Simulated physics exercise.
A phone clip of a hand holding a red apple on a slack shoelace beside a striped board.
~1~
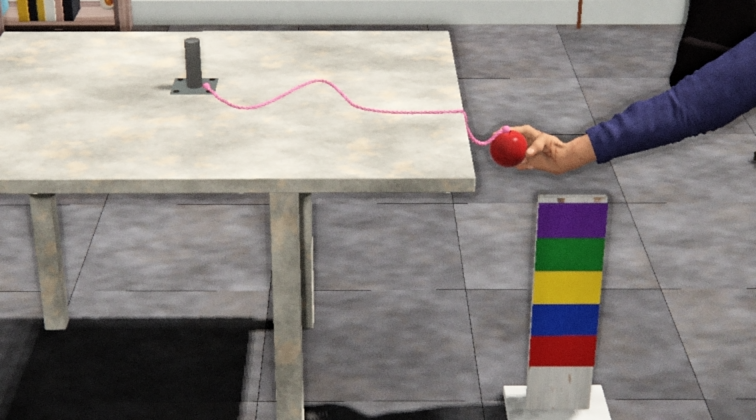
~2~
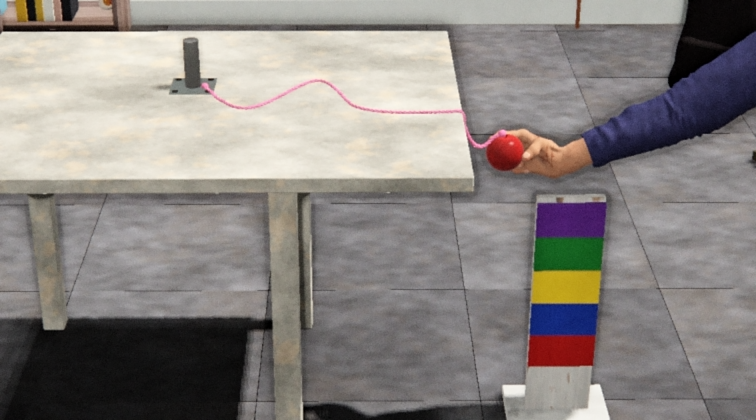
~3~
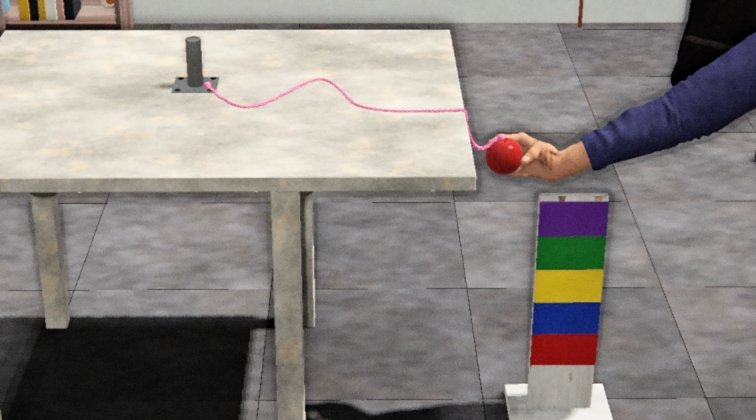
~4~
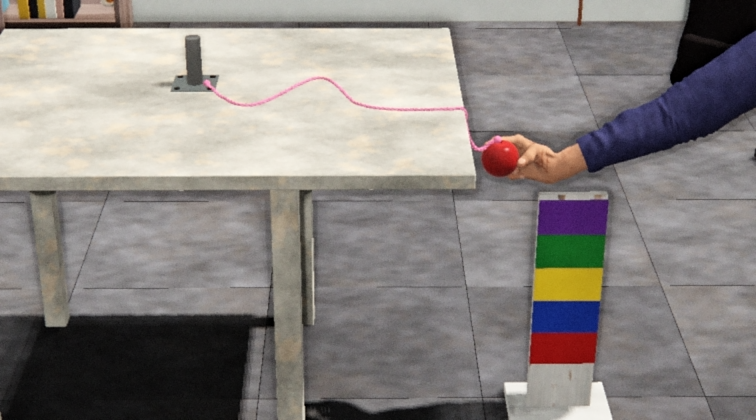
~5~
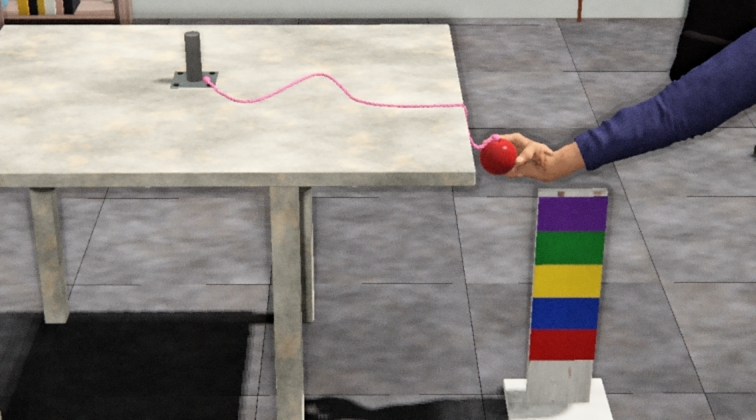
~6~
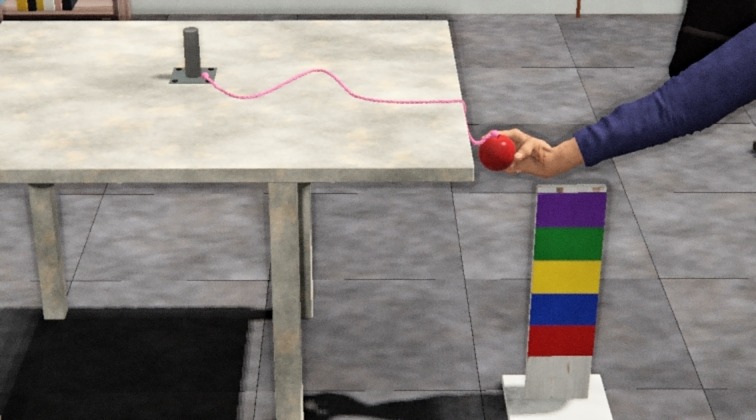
In a grey-tiled room, a pale stone-like table is seen from slightly above, in a view that shifts very slightly. A pink cord curves from a dark post on the tabletop over the right edge to a round red object in a hand, above a board striped purple, green, yellow, blue and red. The hand, its arm in a blue sleeve, eases the object slightly left and down, staying beside the table.
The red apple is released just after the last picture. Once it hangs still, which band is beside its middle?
The shoelace holds its middle at yellow.
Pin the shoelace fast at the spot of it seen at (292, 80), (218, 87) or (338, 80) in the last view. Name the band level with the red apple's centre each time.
In that order: Green; yellow; purple.
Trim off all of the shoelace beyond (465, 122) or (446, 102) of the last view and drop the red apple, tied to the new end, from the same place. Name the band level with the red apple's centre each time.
One after the other, green; purple.
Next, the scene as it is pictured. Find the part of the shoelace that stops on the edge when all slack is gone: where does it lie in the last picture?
It lies at about (354, 96).
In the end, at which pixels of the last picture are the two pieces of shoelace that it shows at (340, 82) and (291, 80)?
About (426, 86), and the other about (345, 82).
A little later, apple near (482, 273); level with yellow.
Next, apple near (426, 264); level with yellow.
Later still, apple near (470, 273); level with yellow.
When it is over, apple near (459, 272); level with yellow. At yellow.
